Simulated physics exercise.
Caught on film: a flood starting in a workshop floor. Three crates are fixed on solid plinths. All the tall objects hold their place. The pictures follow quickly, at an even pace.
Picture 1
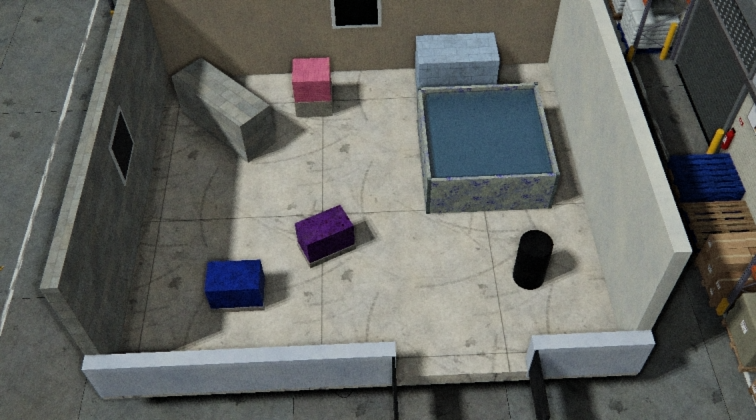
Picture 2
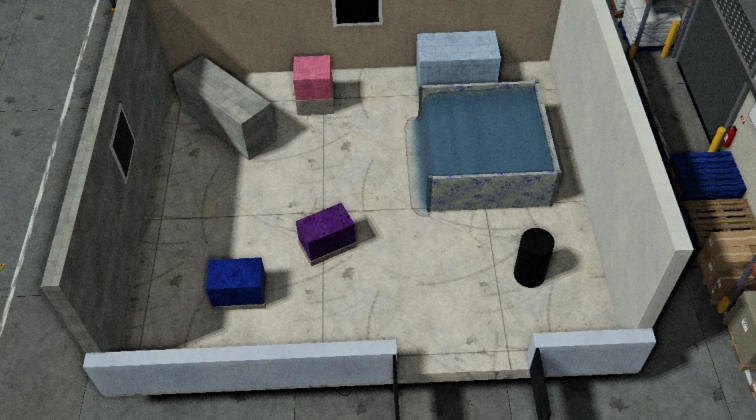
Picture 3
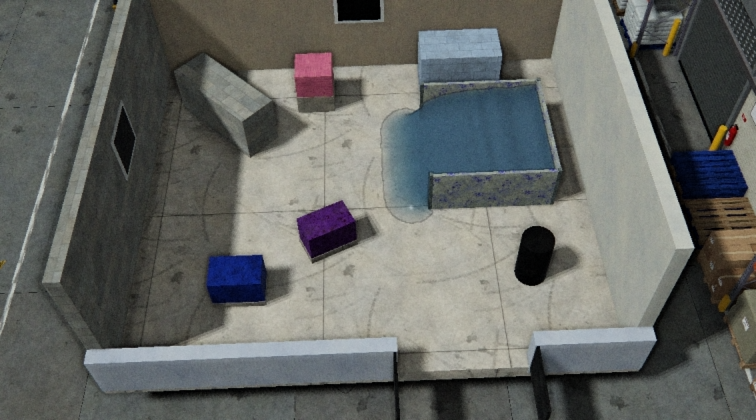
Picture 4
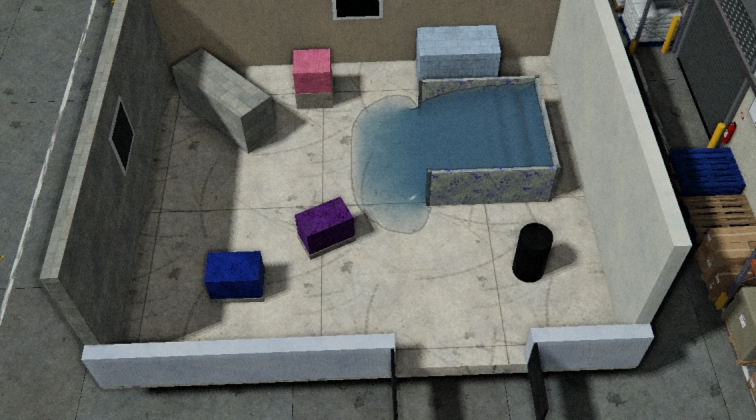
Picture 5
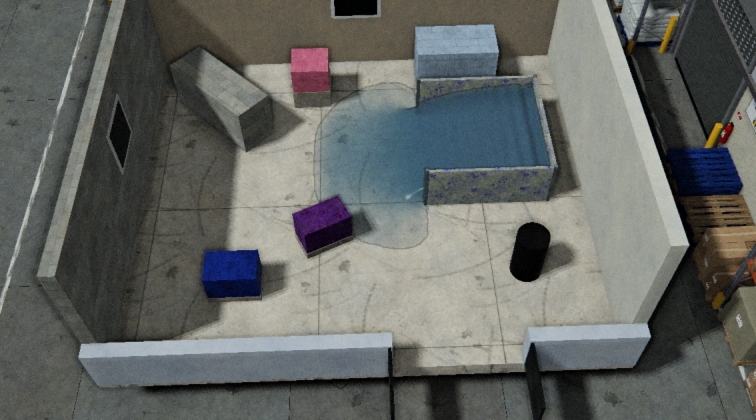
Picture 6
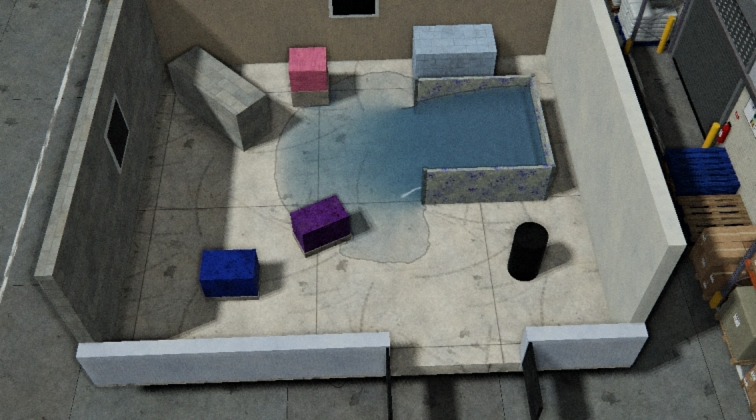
The clip opens on a walled workshop floor with a full water tank at right, among pink, purple, blue and black objects that stay in place. The tank's left side opens and water pours out leftward, then spreads across the pale floor in a widening sheet, reaching around the purple block.
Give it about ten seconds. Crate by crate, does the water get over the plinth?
In the end: The purple crate gets wet; the blue crate gets wet; the pink crate stays dry.
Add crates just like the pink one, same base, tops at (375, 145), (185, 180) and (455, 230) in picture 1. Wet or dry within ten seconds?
One after the other: Is topped, remains dry, is spared.
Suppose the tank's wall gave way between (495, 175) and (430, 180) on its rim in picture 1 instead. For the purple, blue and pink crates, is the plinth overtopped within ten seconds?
In short: The purple one is spared, the blue one is spared, the pink one stays dry.
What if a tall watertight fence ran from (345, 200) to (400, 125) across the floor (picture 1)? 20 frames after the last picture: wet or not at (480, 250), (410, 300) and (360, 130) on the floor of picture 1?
One after the other: Clear, under water, clear.
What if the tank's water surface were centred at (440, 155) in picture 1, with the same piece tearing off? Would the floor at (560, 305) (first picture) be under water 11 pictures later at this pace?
At that place: Not flooded.
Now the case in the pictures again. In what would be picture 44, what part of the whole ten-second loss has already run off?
Near 45 in a hundred.
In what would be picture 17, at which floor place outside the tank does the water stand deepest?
At about (139, 212).
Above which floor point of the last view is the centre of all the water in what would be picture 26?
Close to (286, 175).
A moment on, water covers 40 % of the floor; the purple crate water round its plinth, the blue crate not reached, the pink crate water round its plinth.
Next, water covers 55 % of the floor; the purple crate water round its plinth, the blue crate water round its plinth, the pink crate water round its plinth.
Then, water covers 70 % of the floor; the purple crate water round its plinth, the blue crate water round its plinth, the pink crate water round its plinth.
Later, water covers 80 % of the floor; the purple crate water round its plinth, the blue crate water round its plinth, the pink crate water round its plinth.
In the end, water covers 100 % of the floor; the purple crate was topped, the blue crate was topped, the pink crate stayed above the water.
